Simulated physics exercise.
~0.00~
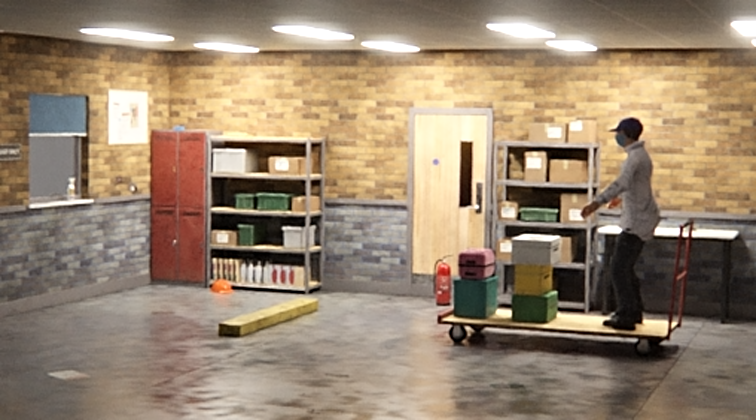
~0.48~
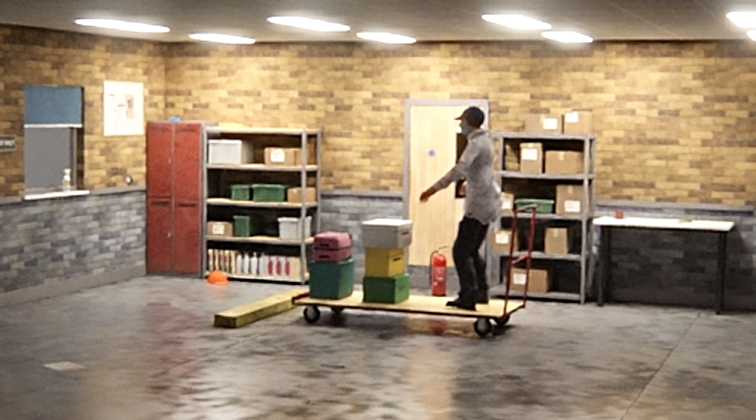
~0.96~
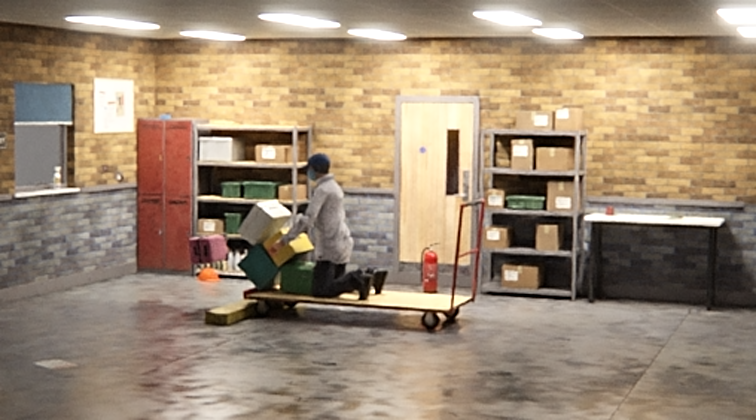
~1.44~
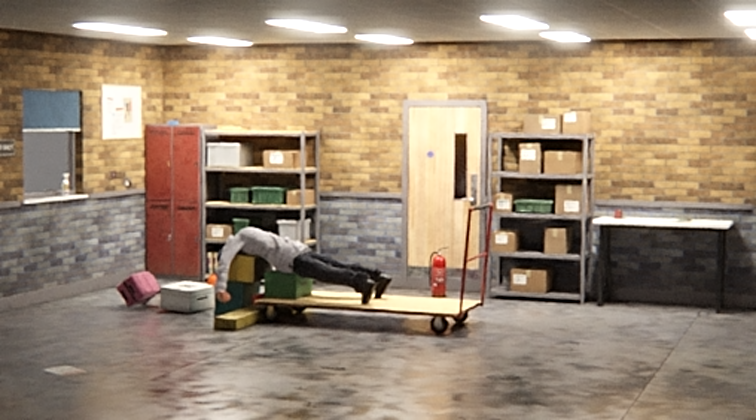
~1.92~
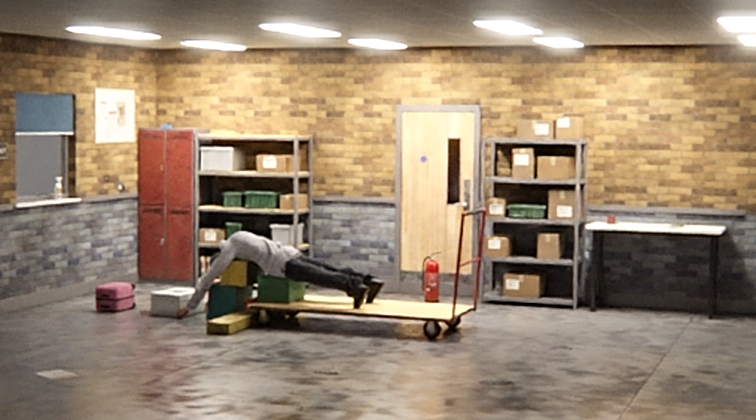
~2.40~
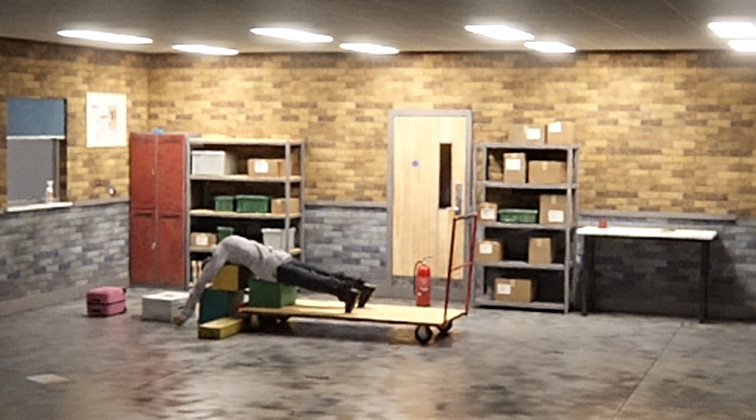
A flat cart with a red handle rolls left across a brick-walled storeroom, seen from the side by a slightly swaying camera. A capped person in a grey top stands at its right end, behind pink, teal, white, yellow and green boxes, with red lockers, shelves and a door beyond. The cart stops at a low yellow kerb, and the load pitches forward as the rider drops to their knees. The pink and white boxes land on the floor at left. The rider ends face down over the green box, the tipped yellow one beyond the front edge.
